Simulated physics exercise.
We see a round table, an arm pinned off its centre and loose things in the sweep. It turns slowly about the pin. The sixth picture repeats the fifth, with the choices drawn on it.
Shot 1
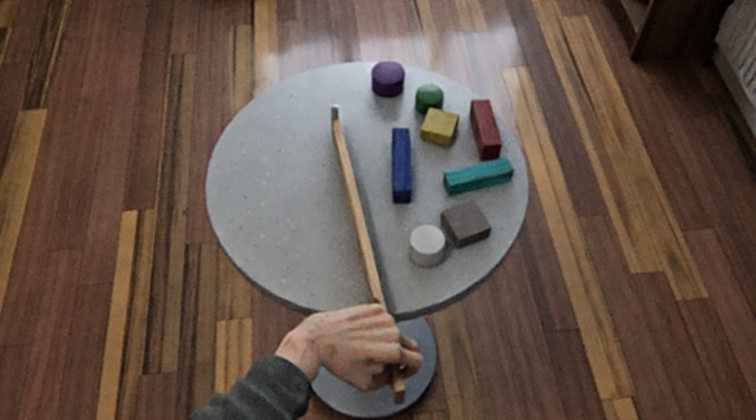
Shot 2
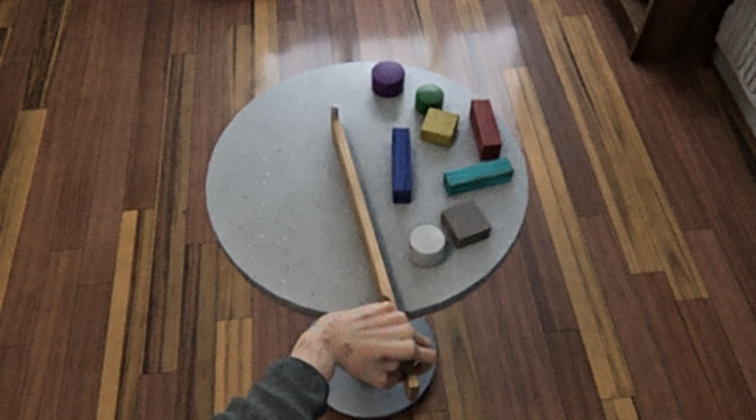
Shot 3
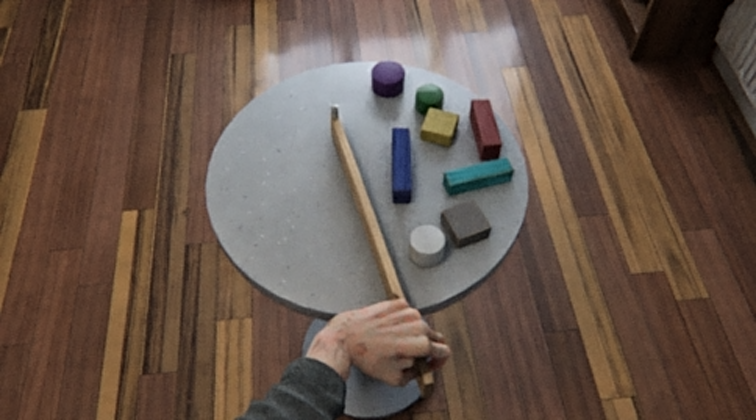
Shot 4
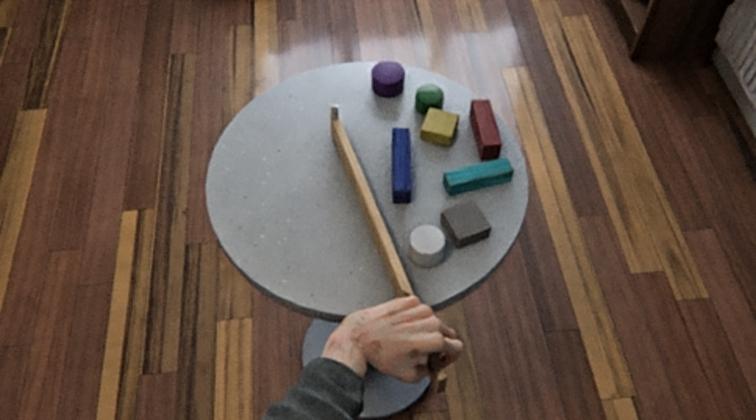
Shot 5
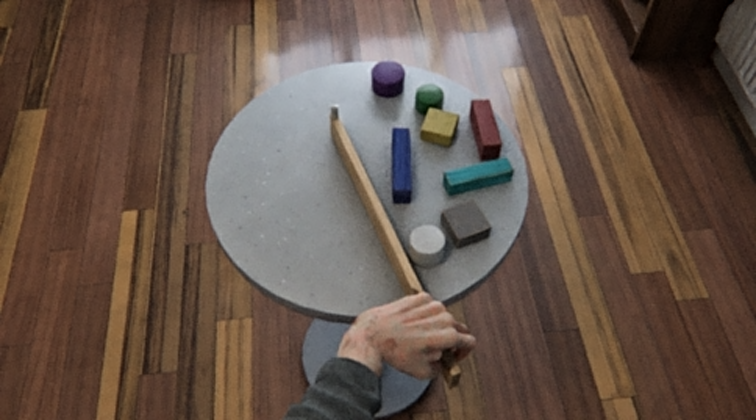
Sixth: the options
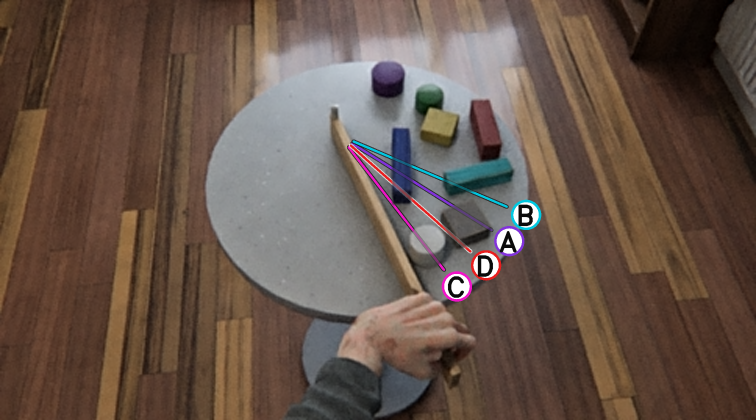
In the video, a hand at the near edge of a round grey table slowly swings the near end of a long wooden arm to the right, toward a white cylinder, while the coloured blocks and other small objects stay still.
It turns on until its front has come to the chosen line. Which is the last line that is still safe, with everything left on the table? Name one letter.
A is the last safe line.
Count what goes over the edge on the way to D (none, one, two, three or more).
The count is none.
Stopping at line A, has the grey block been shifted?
Yes.
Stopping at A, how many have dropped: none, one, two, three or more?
In all, none.
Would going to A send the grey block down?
By then, no.
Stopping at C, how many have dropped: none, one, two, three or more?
In all, none.
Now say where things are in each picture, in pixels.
In the first frame, arm (353, 192); grey block (465, 224); purple tin (388, 79).
In the second frame, arm (357, 191); blue stick (401, 165).
In the third frame, arm (361, 190); turquoise stick (478, 177).
In the fourth frame, arm (365, 189); green tin (429, 100).
In the fifth frame, arm (369, 188); grey block (465, 224); purple tin (388, 79); blue stick (401, 165).
On the marked copy, A at (419, 185); B at (427, 173); C at (393, 205); D at (407, 196).
Following A. Soon after the start, arm (387, 181); grey block (473, 220); white tin (449, 238).
Later, arm (402, 171); grey block (500, 202); white tin (477, 221).
In the end, arm (411, 164); grey block (517, 192); white tin (492, 207); nothing has fallen.
As for the rest, B drops the grey block; C is safe but short; D is safe but short.
